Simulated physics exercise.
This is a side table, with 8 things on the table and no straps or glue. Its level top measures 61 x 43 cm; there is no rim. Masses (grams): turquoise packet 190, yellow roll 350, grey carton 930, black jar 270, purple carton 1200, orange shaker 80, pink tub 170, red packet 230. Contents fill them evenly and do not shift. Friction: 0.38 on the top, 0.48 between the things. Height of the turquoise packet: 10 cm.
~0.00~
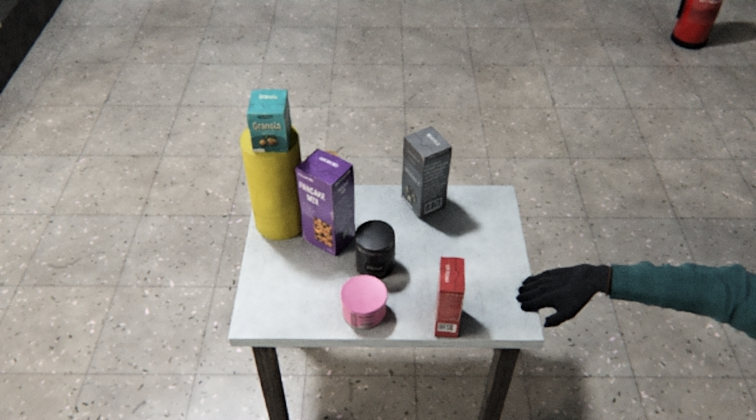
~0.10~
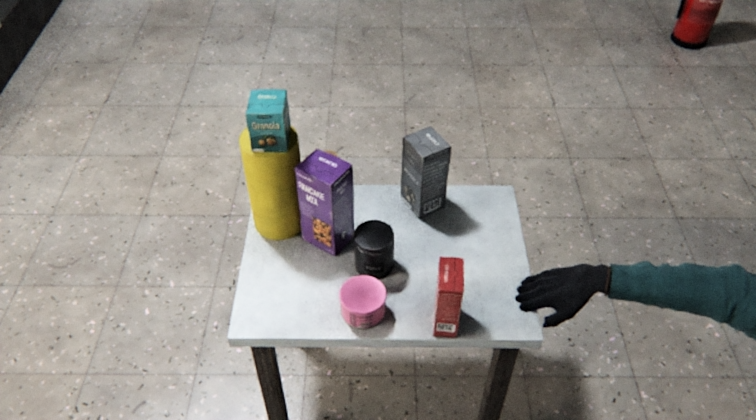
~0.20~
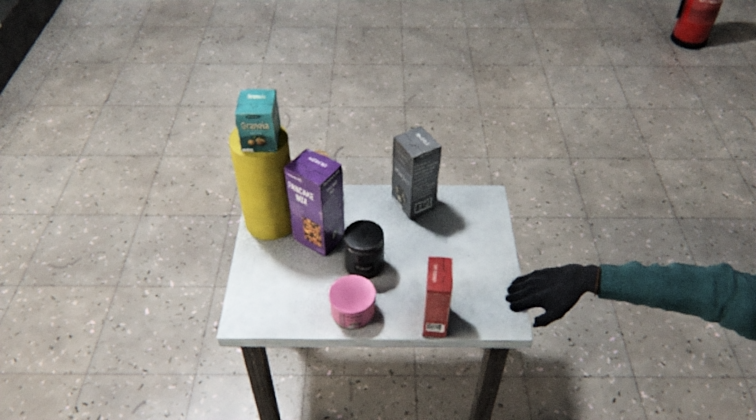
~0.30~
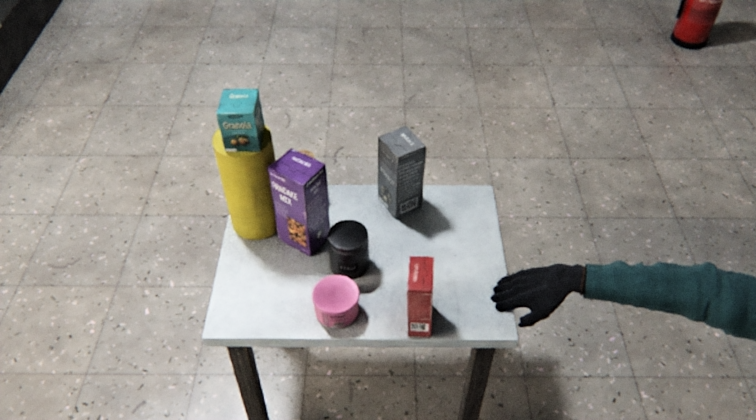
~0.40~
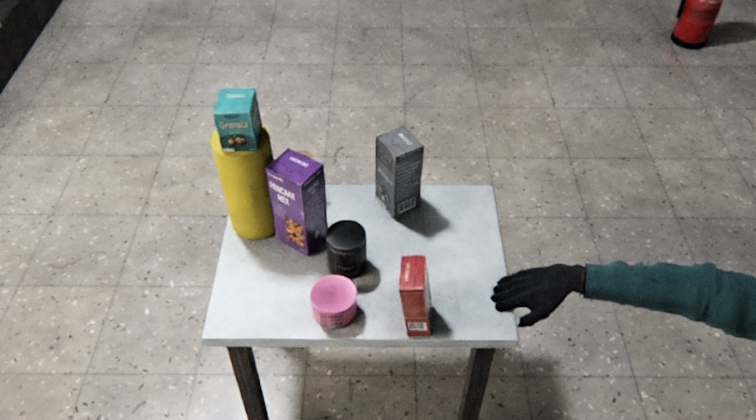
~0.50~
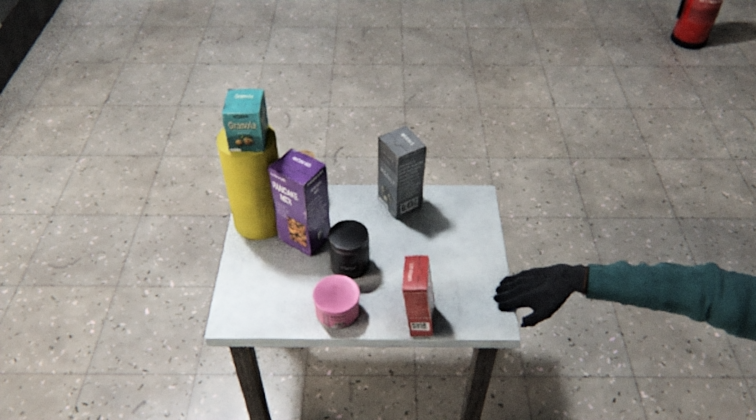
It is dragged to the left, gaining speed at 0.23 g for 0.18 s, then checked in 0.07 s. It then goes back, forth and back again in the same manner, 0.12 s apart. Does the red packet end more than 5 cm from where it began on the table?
The red packet gets shifted.
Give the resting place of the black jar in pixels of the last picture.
Around (375, 250).
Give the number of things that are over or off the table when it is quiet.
In all, 3.
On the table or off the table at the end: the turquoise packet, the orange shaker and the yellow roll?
The turquoise packet finishes off the table; the orange shaker is still on the table; the yellow roll ends off the table.
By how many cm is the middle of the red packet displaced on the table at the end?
About 12 cm.
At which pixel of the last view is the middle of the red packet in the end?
Near (502, 318).
After 1.40 s, turquoise packet now off the table; red packet on its side near (498, 318); yellow roll leaning 24°.
After 2.00 s, yellow roll now off the table; red packet on its side near (502, 318).
At rest (2.4 s), off the table, turquoise packet and yellow roll; tipped over on the table, red packet; the other 5 in place, give or take 5 cm. In the last view, red packet near (502, 318).
